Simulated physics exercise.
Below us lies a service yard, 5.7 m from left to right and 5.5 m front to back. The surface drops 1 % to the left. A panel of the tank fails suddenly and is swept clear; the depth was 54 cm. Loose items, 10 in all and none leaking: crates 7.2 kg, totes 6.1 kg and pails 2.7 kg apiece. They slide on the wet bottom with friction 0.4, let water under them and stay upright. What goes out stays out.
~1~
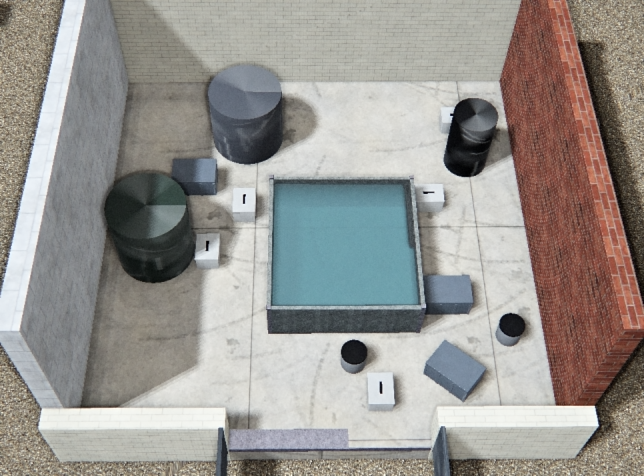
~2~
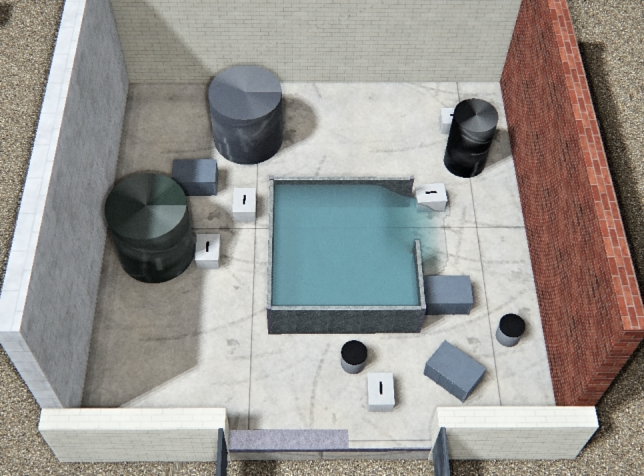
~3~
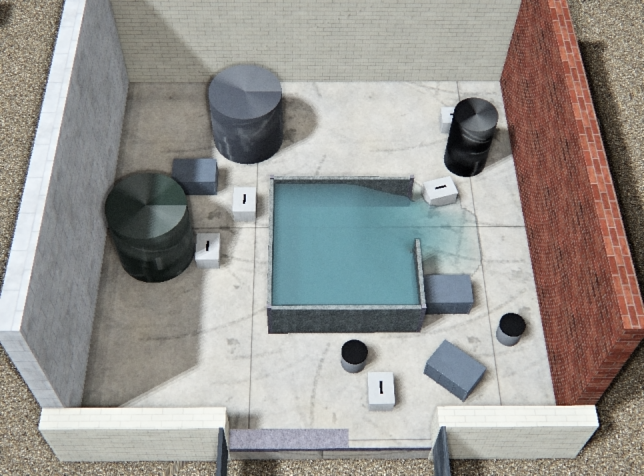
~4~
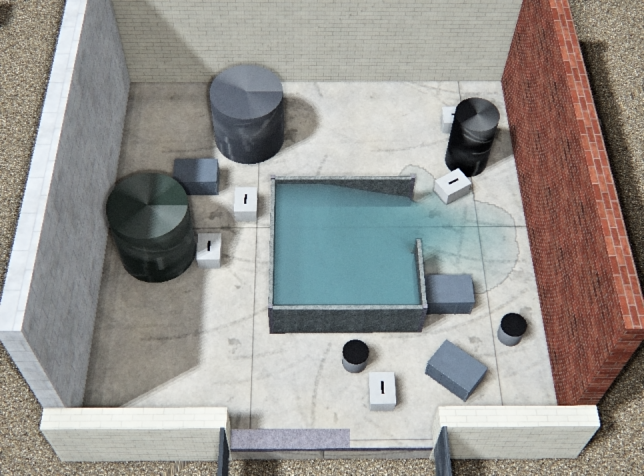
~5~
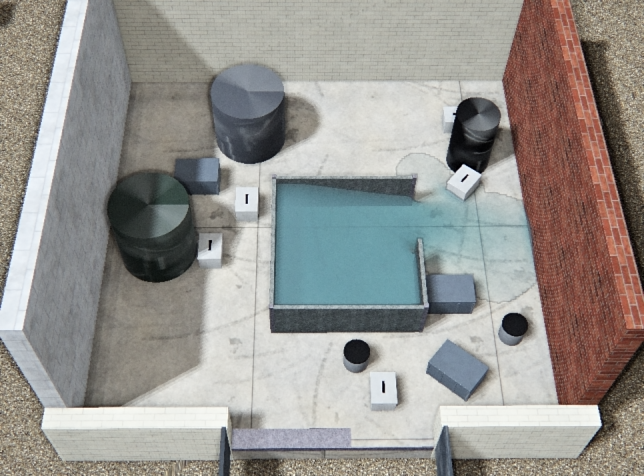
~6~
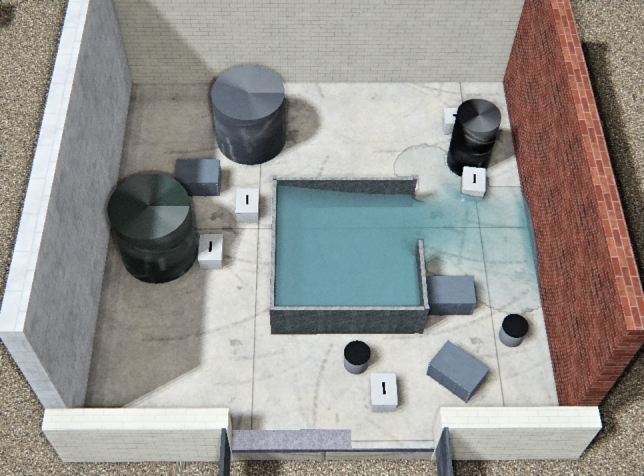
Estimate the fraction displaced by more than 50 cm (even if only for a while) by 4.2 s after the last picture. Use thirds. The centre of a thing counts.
It is one to two thirds.
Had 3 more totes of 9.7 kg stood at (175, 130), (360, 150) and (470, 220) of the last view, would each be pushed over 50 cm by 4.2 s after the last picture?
In that order: Less, under, over.
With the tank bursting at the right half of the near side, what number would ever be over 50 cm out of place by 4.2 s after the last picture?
In that case 6 of them.
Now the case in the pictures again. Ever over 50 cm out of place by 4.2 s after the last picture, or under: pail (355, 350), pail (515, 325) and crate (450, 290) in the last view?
In turn: Over, over, short of it.
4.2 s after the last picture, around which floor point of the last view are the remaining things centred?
At about (270, 254).
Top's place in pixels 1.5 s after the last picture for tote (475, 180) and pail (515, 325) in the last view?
Near (491, 114) and (468, 345).
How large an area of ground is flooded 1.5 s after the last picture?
Roughly 11.5 m2.
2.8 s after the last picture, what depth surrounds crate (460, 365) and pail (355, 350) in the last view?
Roughly 6 and 3 cm.
Then, 0.4 s after the last picture 1 of 10 are over 50 cm from their spots; 1 afloat.
Then, 1.5 s after the last picture 2 of 10 are over 50 cm from their spots; 1 afloat.
Then, 2.8 s after the last picture 4 of 10 are over 50 cm from their spots; 5 afloat.
Then, 4.2 s after the last picture 6 of 10 are over 50 cm from their spots, and 6 have been at some point; 3 afloat.
